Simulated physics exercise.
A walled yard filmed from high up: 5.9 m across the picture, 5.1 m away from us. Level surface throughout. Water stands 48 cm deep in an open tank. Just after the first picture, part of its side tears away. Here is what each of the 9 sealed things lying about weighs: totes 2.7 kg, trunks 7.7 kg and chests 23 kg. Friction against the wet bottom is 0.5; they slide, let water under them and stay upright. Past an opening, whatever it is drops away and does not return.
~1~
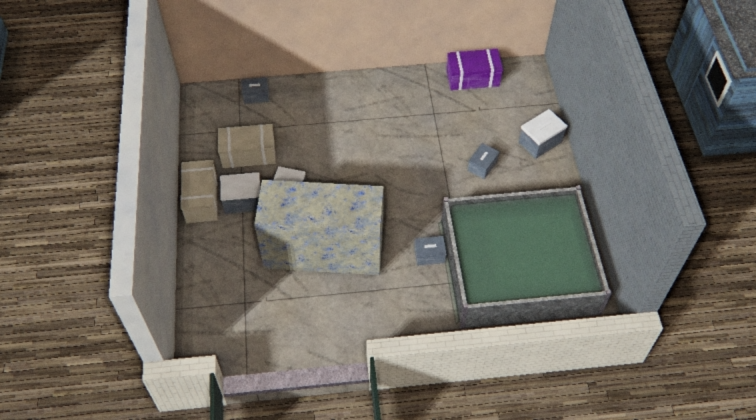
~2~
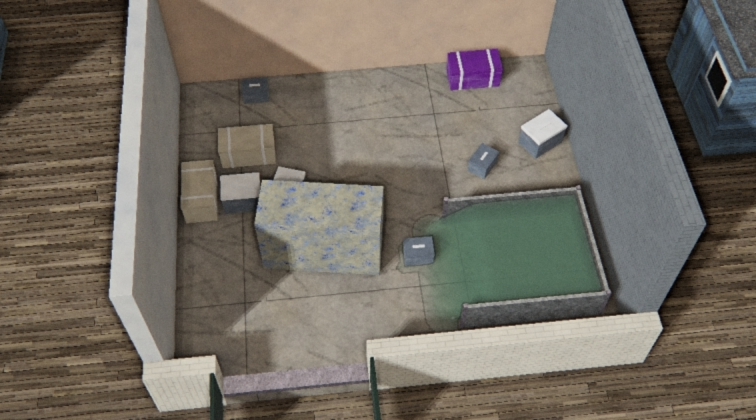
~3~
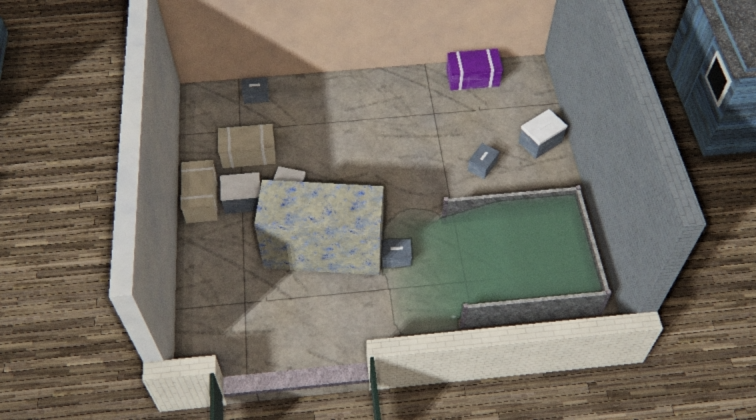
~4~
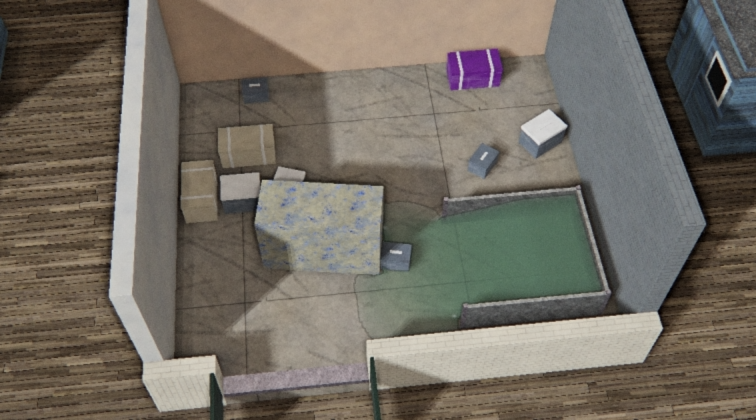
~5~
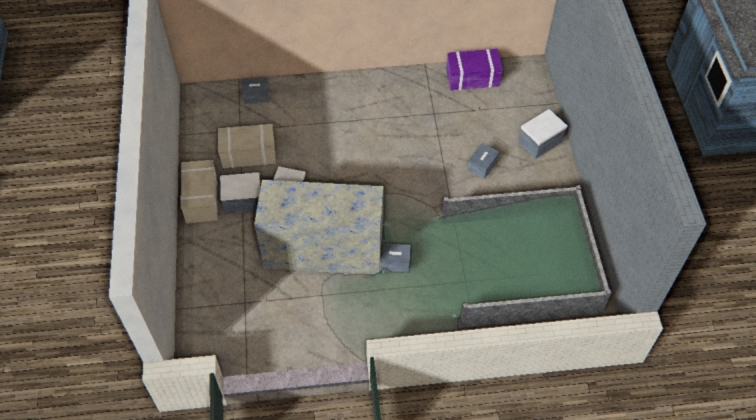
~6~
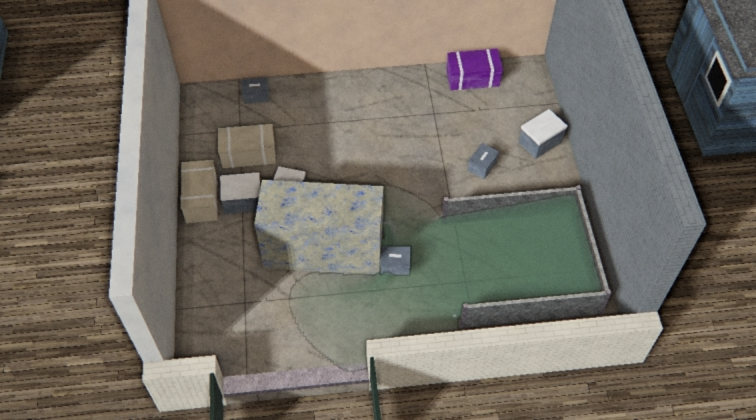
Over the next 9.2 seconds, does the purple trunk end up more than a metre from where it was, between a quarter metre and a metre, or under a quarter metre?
Modestly displaced.
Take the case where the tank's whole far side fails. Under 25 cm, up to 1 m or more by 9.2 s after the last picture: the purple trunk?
I'd expect the purple trunk to have ended up far off.
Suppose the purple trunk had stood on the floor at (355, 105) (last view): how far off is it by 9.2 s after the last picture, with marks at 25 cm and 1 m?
Put there, it wanders off a long way.
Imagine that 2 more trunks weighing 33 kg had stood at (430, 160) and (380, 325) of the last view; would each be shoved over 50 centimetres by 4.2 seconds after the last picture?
Well, the first is lower and the second higher.
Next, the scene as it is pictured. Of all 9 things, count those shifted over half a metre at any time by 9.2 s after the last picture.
Tally: 5.
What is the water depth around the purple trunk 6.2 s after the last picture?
Close to 2 centimetres.
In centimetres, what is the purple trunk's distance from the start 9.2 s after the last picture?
Close to 60 cm by then.
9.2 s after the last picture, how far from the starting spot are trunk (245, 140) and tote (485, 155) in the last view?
Taking them in turn, the shifts are 250 cm and 40 cm.
Then, 1.2 s after the last picture the purple trunk is near (475, 61), 0.0 m from its start, aground; 0 of 9 are out; 1 afloat.
Then, 3.8 s after the last picture the purple trunk is near (475, 60), 0.0 m from its start, aground; 0 of 9 are out; 4 afloat.
Then, 6.2 s after the last picture the purple trunk is near (481, 64), 0.1 m from its start, aground; 0 of 9 are out; 4 afloat.
Then, 9.2 s after the last picture the purple trunk is near (518, 70), 0.7 m from its start, afloat; 0 of 9 are out; 6 afloat.
